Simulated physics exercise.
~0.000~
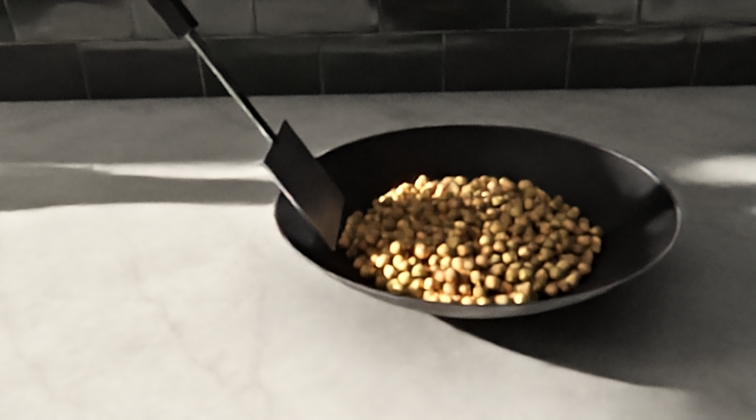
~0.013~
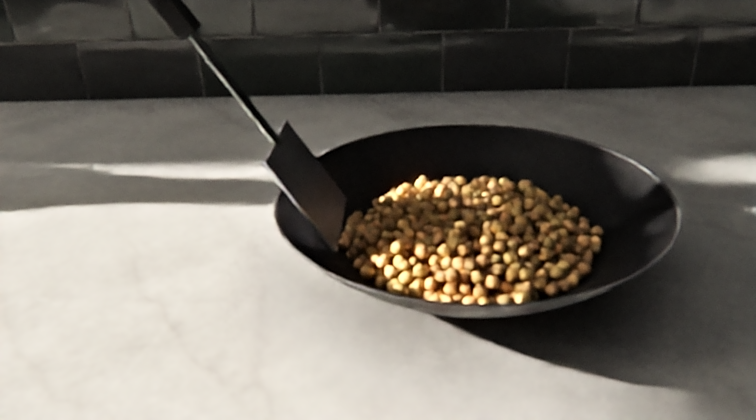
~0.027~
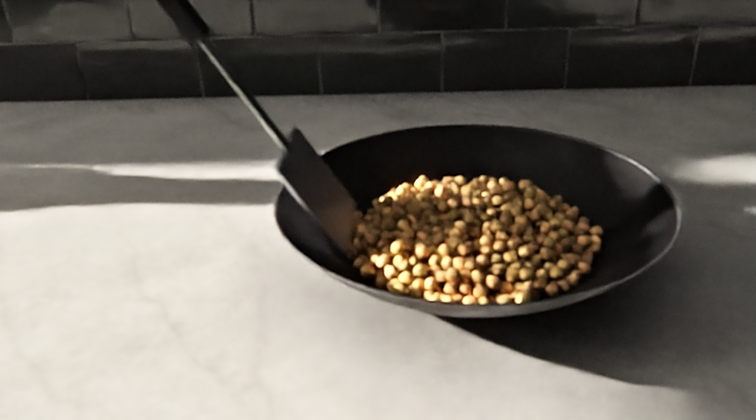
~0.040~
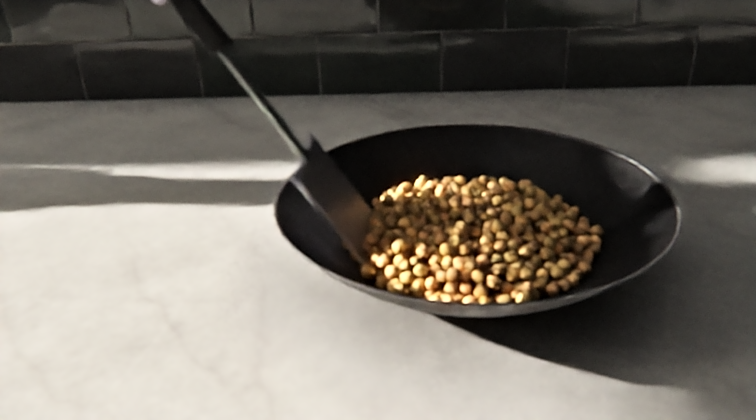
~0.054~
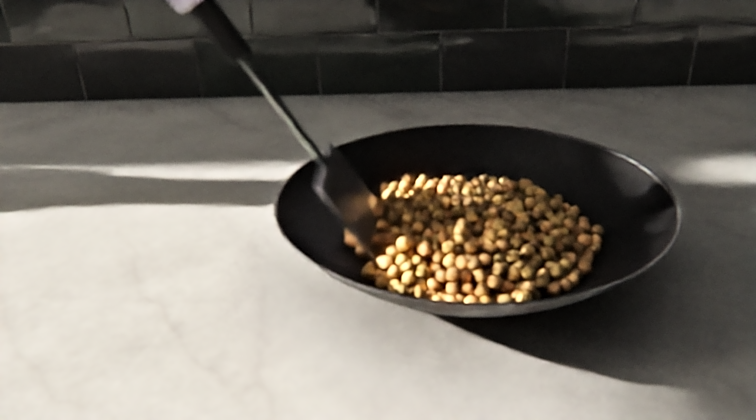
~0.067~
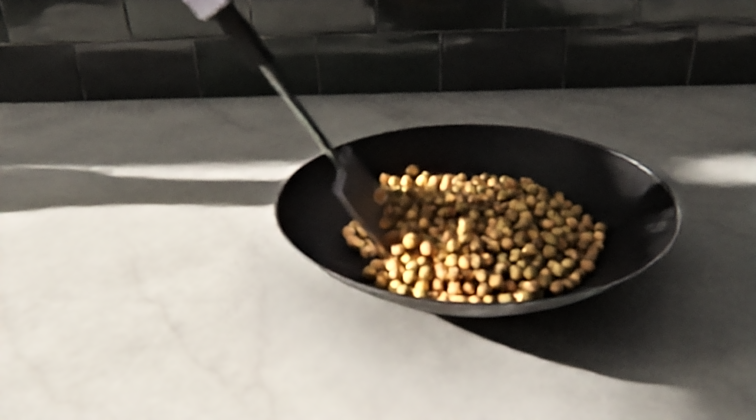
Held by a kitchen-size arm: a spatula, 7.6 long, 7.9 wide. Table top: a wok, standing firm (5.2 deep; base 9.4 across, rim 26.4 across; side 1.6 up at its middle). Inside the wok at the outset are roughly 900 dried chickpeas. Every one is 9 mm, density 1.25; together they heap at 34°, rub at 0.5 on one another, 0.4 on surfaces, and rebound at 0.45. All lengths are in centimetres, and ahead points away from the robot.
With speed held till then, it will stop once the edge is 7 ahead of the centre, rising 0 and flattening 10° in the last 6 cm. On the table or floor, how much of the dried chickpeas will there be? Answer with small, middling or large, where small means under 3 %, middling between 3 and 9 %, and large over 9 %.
It is large.
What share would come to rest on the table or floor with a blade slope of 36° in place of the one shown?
I'd expect near 10 percent then.
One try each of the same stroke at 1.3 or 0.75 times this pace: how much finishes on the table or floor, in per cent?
I'd expect close to 30 and then close to 15 percent.
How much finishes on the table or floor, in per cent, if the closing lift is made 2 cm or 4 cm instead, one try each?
Try one gives about 25 in a hundred, try two about 25 in a hundred.
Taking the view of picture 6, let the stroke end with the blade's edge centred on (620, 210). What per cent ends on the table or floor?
About 45 per cent.
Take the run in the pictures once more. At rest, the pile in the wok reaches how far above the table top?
Near 6.5 centimetres high.
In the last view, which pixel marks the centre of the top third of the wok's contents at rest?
The centre sits close to (604, 203).
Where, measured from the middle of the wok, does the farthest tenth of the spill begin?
Distance from centre: Approx. 35 cm.
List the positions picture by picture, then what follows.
The first picture shows spatula top edge at (273, 139), sloping 58°; upper third of the load around (470, 225), from x 345 to 595, top at y 180; 900 in the wok.
The second picture shows spatula top edge at (275, 140), sloping 58°; upper third of the load around (470, 225), from x 345 to 595, top at y 180.
The third picture shows spatula top edge at (285, 145), sloping 58°; upper third of the load around (471, 225), from x 345 to 595, top at y 180.
The fourth picture shows spatula top edge at (303, 154), sloping 58°; upper third of the load around (469, 223), from x 350 to 595, top at y 180.
The fifth picture shows spatula top edge at (323, 162), sloping 58°; upper third of the load around (466, 220), from x 350 to 595, top at y 180.
The sixth picture shows spatula top edge at (342, 167), sloping 58°; upper third of the load around (468, 218), from x 350 to 600, top at y 170; 900 in the wok.
After 0.11 s, sloping 58°, highest piece 7 above the table; 900 in the wok.
After 0.15 s, sloping 54°, highest piece 8 above the table; 900 in the wok.
After 0.37 s, sloping 48°, highest piece 6 above the table; 697 in the wok, 194 on the table or floor, 9 on the blade or in flight.
After 1.42 s, sloping 48°, highest piece 6 above the table; 697 in the wok, 203 on the table or floor.
At rest, 697 in the wok, 203 on the table or floor. That is 23 % on the table or floor.
